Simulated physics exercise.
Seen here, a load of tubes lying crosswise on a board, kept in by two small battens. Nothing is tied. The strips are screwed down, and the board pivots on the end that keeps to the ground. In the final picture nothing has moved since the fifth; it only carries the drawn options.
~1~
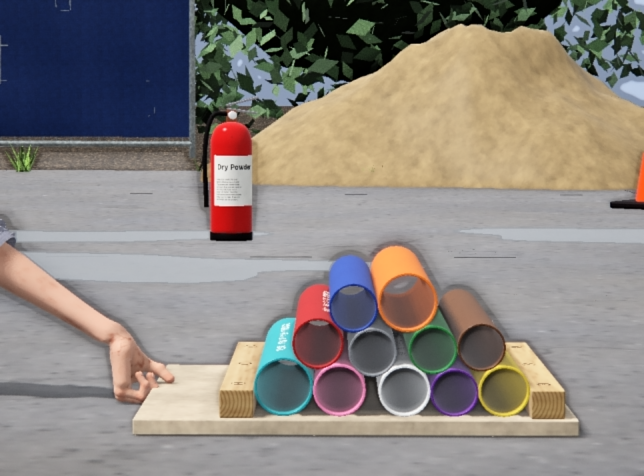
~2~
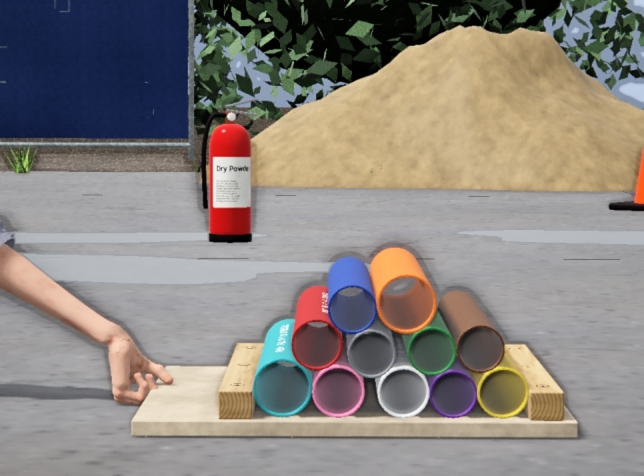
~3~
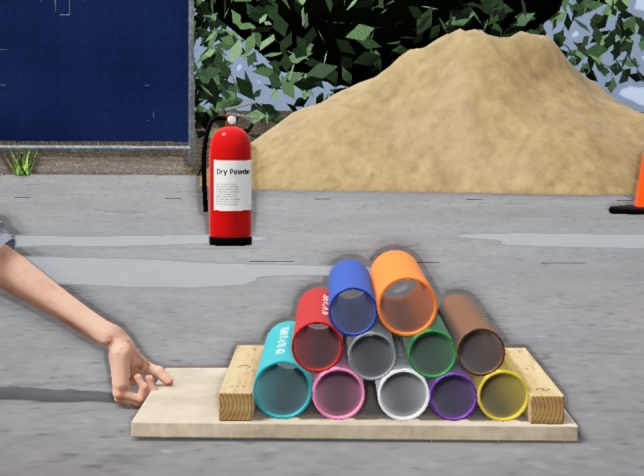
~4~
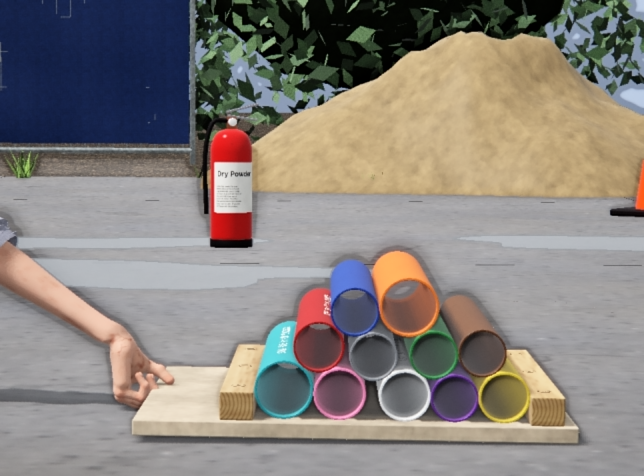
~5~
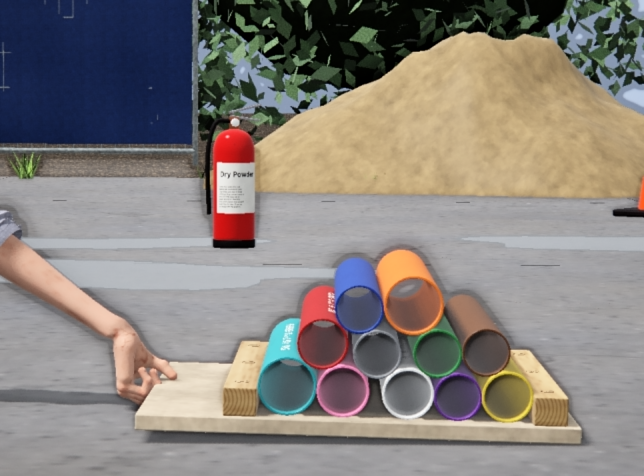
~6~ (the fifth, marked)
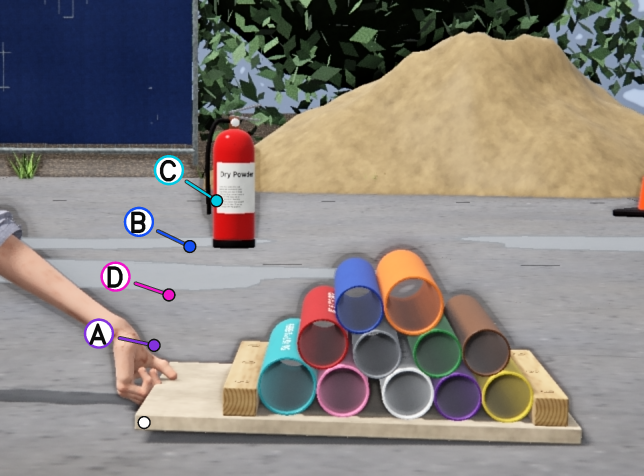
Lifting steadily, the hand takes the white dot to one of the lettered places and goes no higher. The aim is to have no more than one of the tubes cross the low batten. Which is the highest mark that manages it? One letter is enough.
No higher than D.
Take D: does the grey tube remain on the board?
The grey tube: Yes.
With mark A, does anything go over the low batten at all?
At A: No.
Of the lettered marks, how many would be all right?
The number is two.
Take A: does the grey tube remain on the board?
Yes, with A.
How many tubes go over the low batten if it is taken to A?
The count is none.
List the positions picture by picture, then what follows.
The first picture shows purple tube (454, 393); yellow tube (504, 391); green tube (433, 350).
The second picture shows green tube (432, 352); brown tube (480, 349).
The third picture shows board (352, 388); grey tube (372, 357).
The fourth picture shows board (354, 389); turquoise tube (284, 390); pink tube (340, 394).
The fifth picture shows board (356, 386); turquoise tube (287, 386); pink tube (343, 391).
On the marked copy, A at (154, 346); B at (190, 247); C at (217, 201); D at (169, 295); the white dot at (144, 422).
With D. Early on, board at 18°.
Further on, board at 19°.
At the end, board at 19°, one over the low batten (orange).
As for the rest, A none over the low batten; B six over the low batten; C six over the low batten.
